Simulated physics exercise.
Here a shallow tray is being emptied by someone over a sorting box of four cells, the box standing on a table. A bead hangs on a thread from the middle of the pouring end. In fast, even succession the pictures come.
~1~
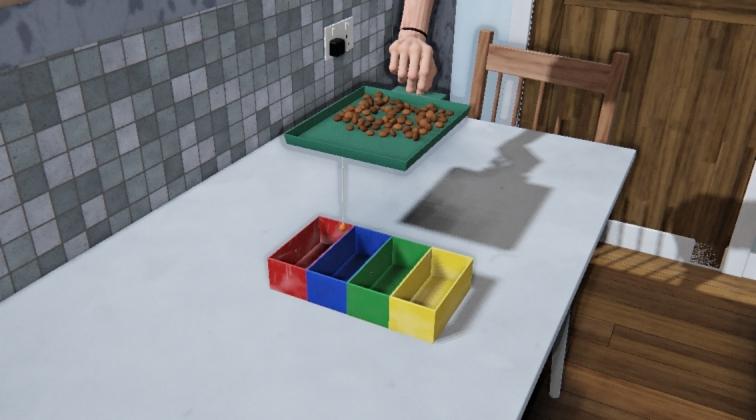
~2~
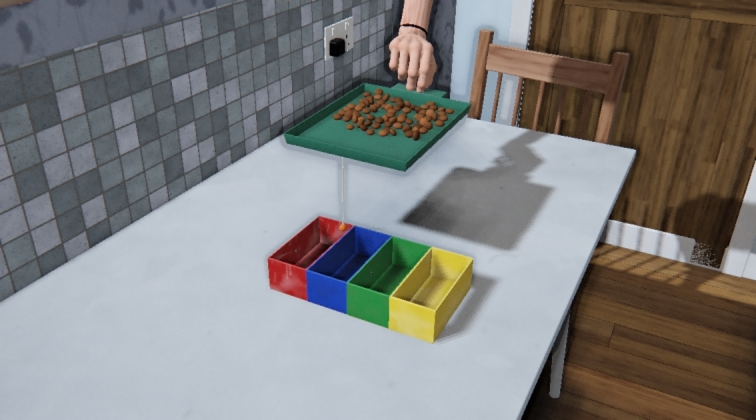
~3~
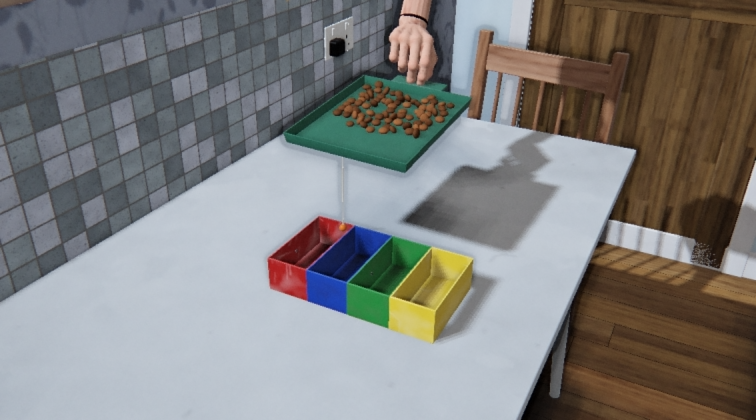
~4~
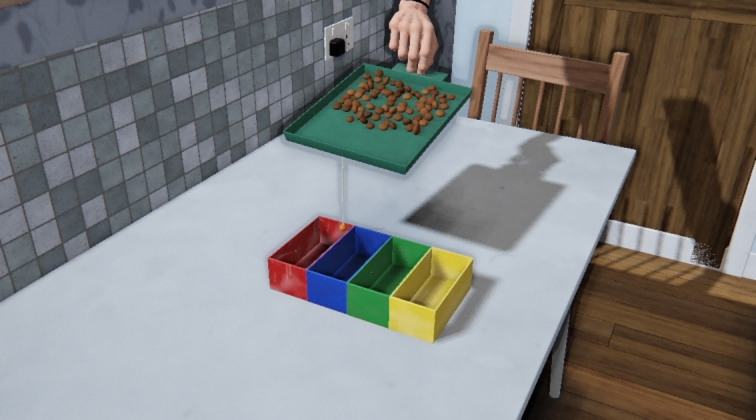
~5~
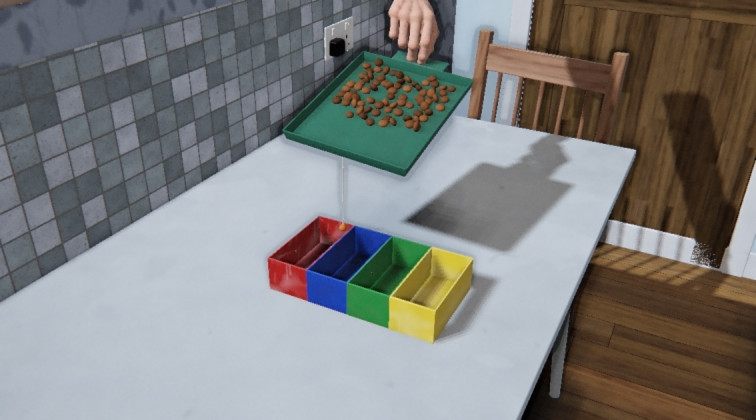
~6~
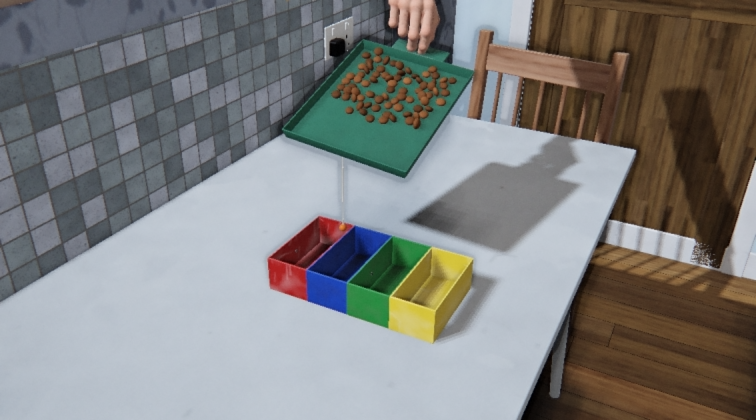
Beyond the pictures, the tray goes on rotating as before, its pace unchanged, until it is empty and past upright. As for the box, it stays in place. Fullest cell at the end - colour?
Green.
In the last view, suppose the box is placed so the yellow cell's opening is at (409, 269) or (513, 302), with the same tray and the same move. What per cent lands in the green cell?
About 50% on the first try and 0% on the second.
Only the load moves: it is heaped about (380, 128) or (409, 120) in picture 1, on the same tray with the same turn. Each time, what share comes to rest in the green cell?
Shares in turn: 60 % and 80 %.
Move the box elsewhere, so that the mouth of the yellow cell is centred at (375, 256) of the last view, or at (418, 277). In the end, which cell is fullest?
Try one: The cell in yellow; try two: The cell in green.
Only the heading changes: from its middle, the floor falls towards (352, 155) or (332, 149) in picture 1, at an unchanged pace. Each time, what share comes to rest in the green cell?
The first comes to 20 %, while the second comes to 0 %.
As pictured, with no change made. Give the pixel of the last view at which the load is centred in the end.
Close to (383, 289) in the last view.
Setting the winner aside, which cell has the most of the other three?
Next after the leader comes that blue cell.
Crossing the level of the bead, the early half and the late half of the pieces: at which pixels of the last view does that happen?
I'd place the first part at (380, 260) and the rest at (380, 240).
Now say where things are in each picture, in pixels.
The first picture shows corners of the pouring end (286, 134) and (405, 160), level; middle of the load (391, 117), bits of dog kibble; bead on its thread (343, 228); red cell (288, 276); blue cell (327, 289); green cell (368, 302); yellow cell (412, 317).
The second picture shows corners of the pouring end (286, 133) and (405, 161), level; middle of the load (391, 115).
The third picture shows corners of the pouring end (286, 132) and (405, 163), tipped barely, lowest at the right corner; middle of the load (391, 110).
The fourth picture shows corners of the pouring end (286, 131) and (405, 165), tipped a little, lowest at the right corner; middle of the load (391, 103).
The fifth picture shows corners of the pouring end (285, 130) and (405, 168), tipped a little, lowest at the right corner; middle of the load (391, 96).
The sixth picture shows corners of the pouring end (285, 129) and (405, 170), tipped clearly, lowest at the right corner; middle of the load (391, 90); red cell (288, 276); blue cell (327, 289); green cell (368, 302); yellow cell (412, 317).
Just after the last frame, tray tipped steeply; almost all on the tray; about a tenth falling or outside the box.
A moment on, tray tipped right over; roughly a quarter on the tray; roughly half in the green cell; about a tenth in the blue cell; about a tenth in the yellow cell; about a tenth falling or outside the box.
Further on, tray tipped past a quarter turn; roughly two thirds in the green cell; roughly a quarter in the blue cell; about a tenth in the yellow cell; just a few in the red cell; just a few falling or outside the box.
When it is over, tray tipped past a quarter turn; roughly two thirds in the green cell; roughly a quarter in the blue cell; about a tenth in the yellow cell; just a few in the red cell; just a few outside the box.
